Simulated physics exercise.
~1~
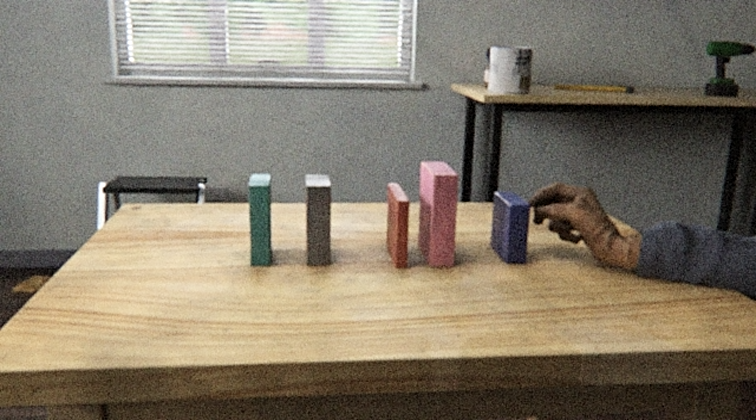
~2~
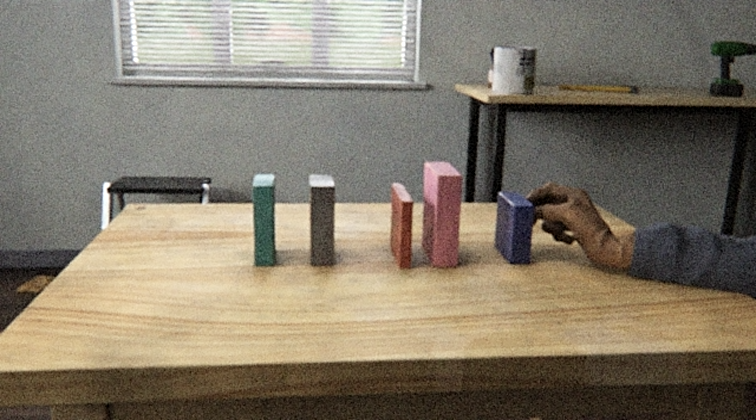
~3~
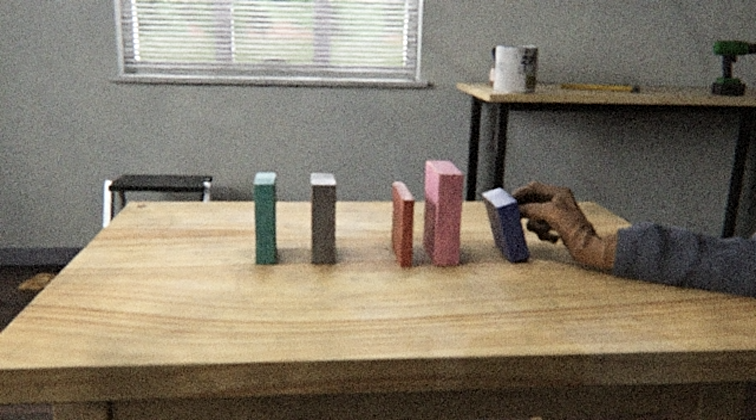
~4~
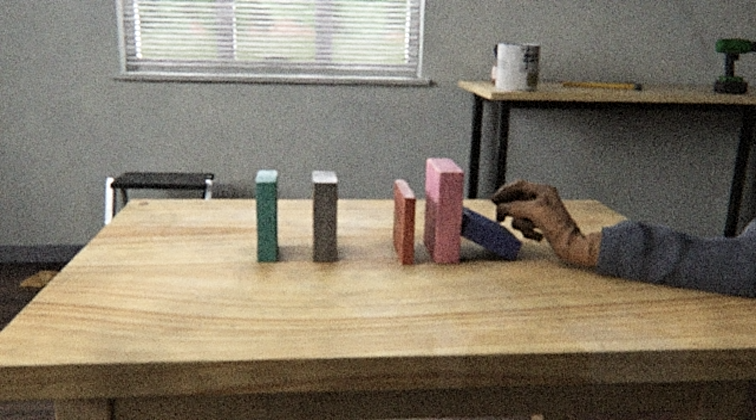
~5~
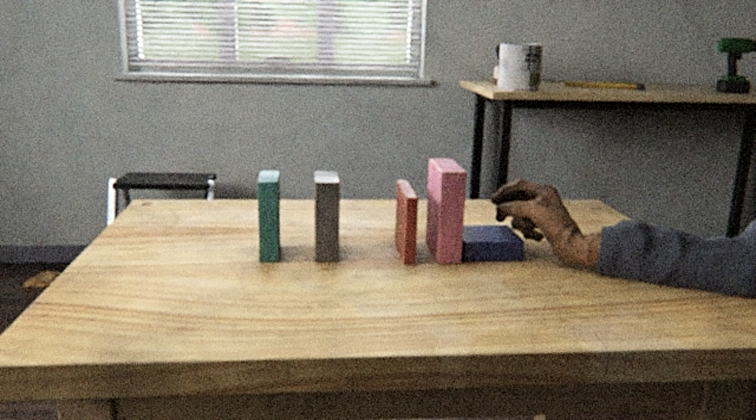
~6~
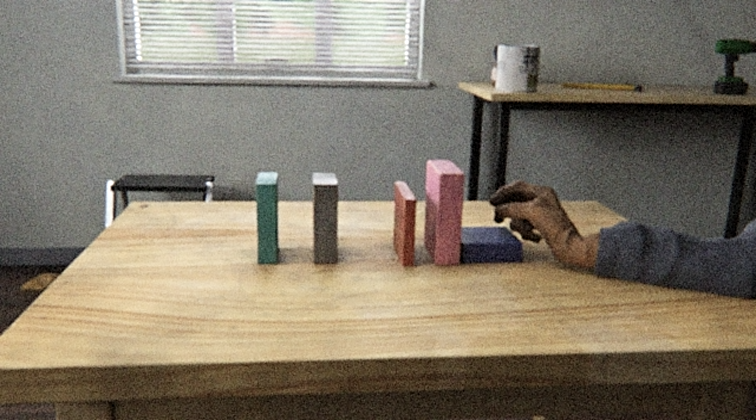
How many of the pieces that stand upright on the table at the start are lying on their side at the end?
One piece, the blue board, is lying on its side at the end.
